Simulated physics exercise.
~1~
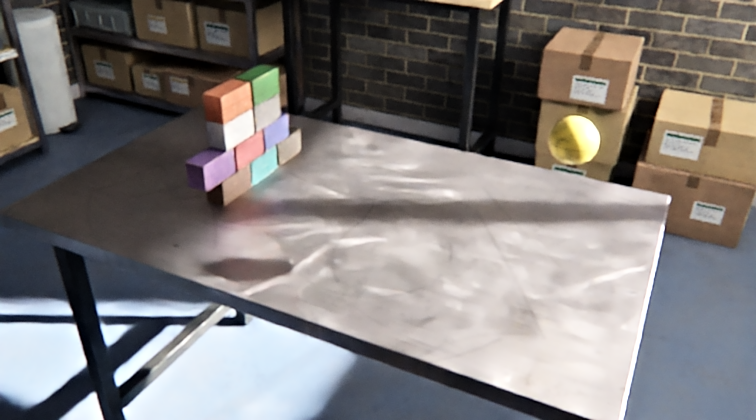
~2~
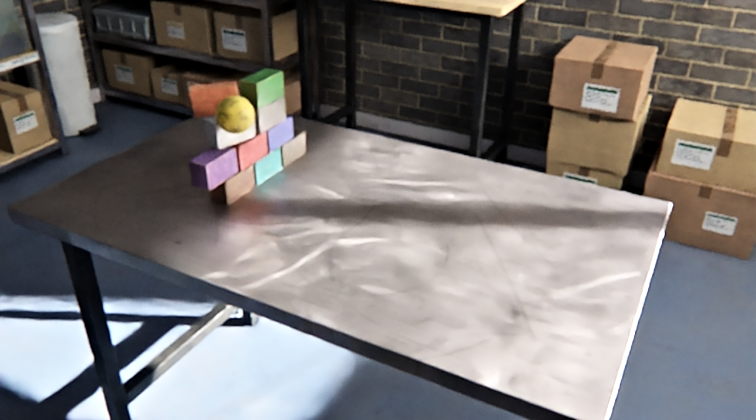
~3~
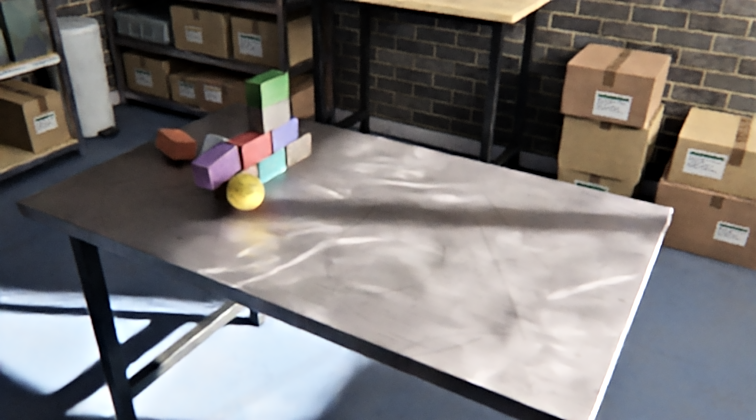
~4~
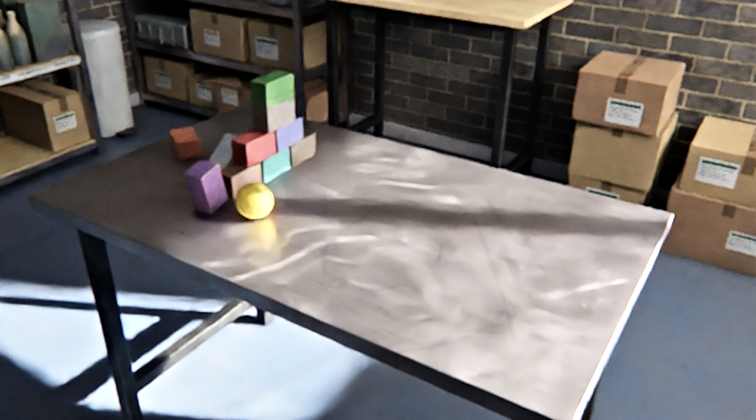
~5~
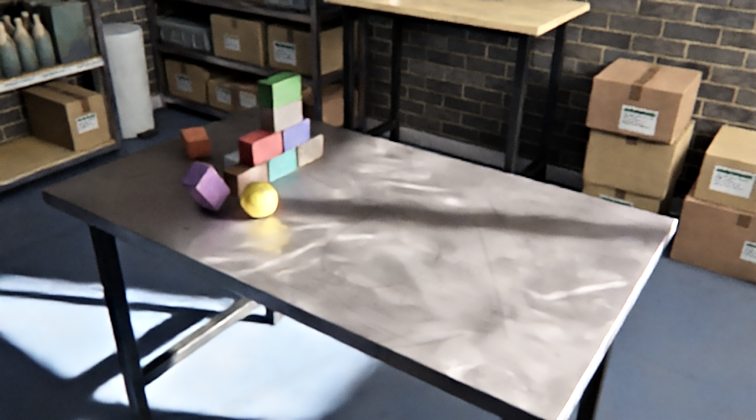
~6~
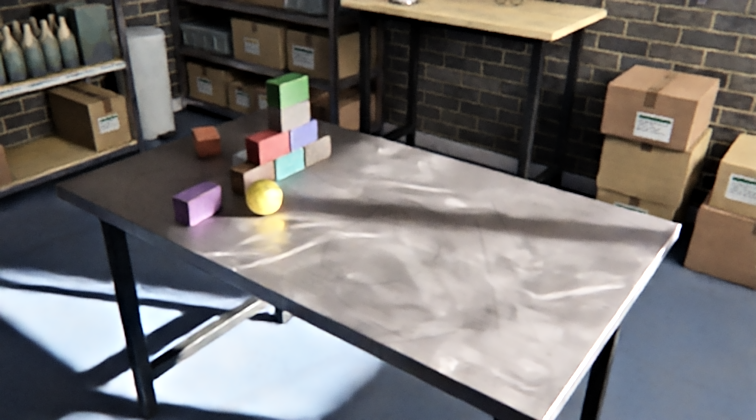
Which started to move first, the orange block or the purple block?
The orange block started to move first, when the ball hit the stack. The purple block only tumbled off afterwards.
A metal table held a small stack of colored blocks when a yellow ball flew in from the right and struck near the top, knocking the orange and white blocks down; then the purple one toppled too, and the ball settled beside the still-standing rest.
